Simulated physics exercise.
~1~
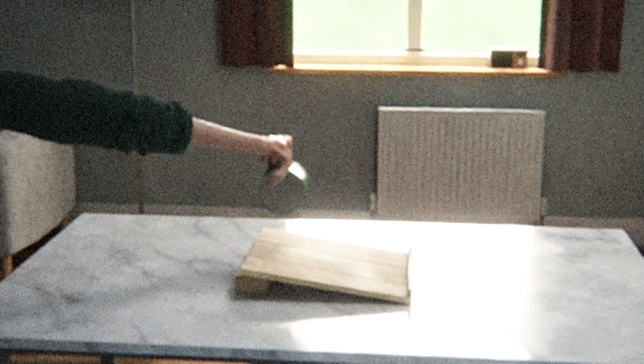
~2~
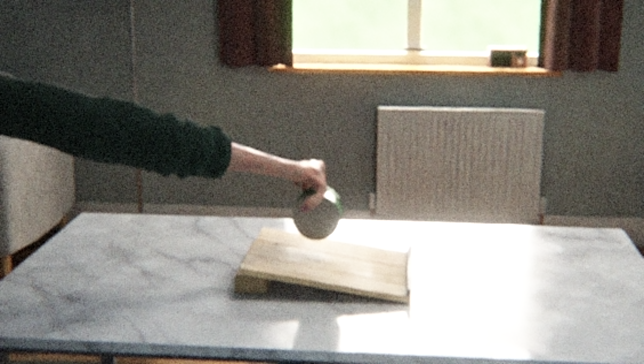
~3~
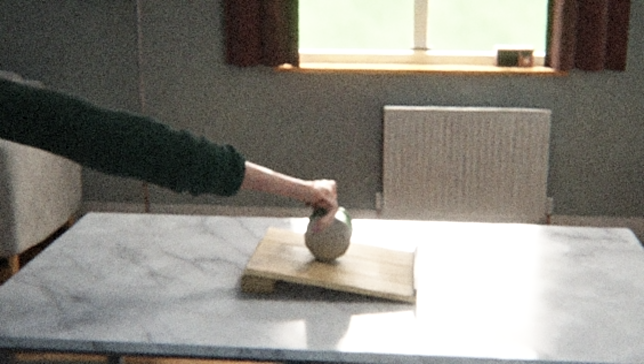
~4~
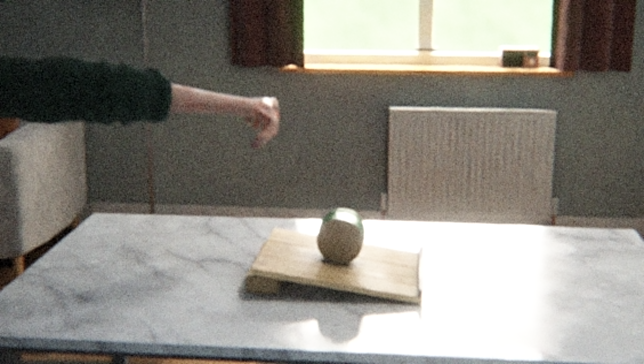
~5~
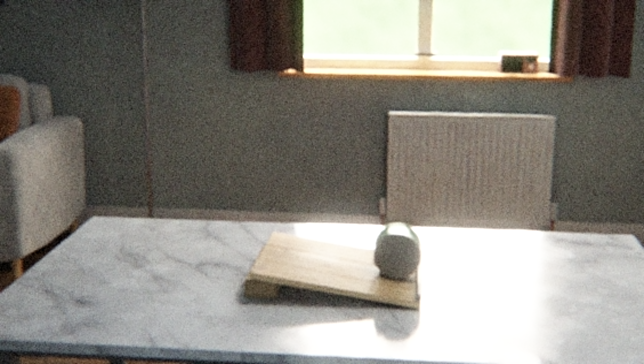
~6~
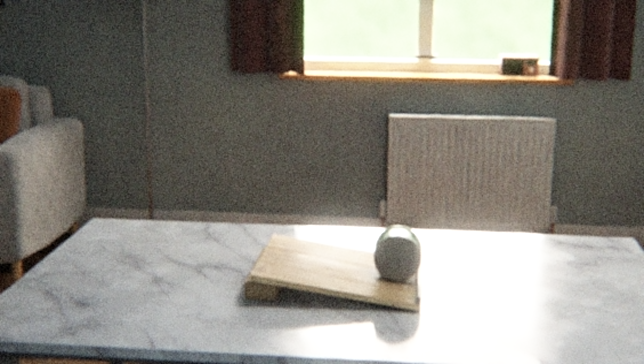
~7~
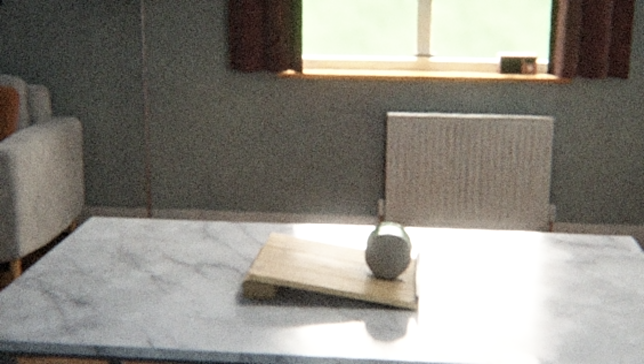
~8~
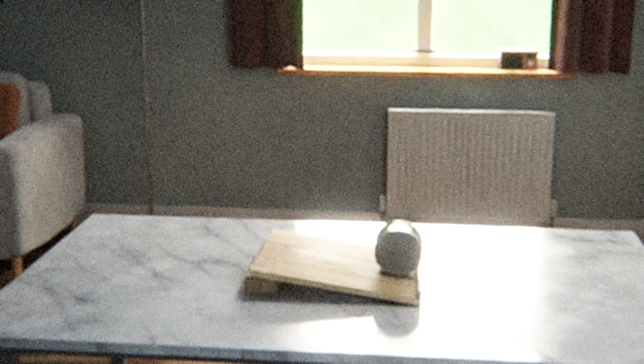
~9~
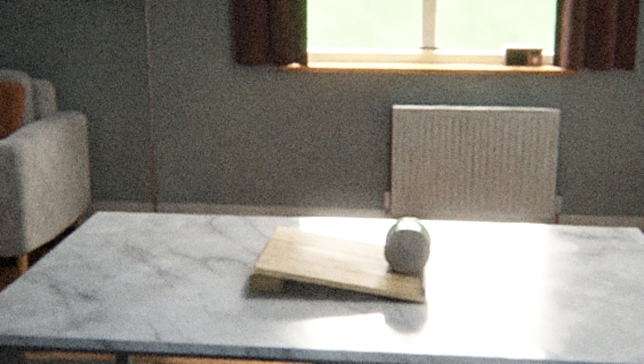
On a marble-topped table in a living room, a hand lowered a rounded green tub onto a tilted wooden board and let go. The tub moved down the slope to the right, rocked slightly, and ended up near the board's lower end.
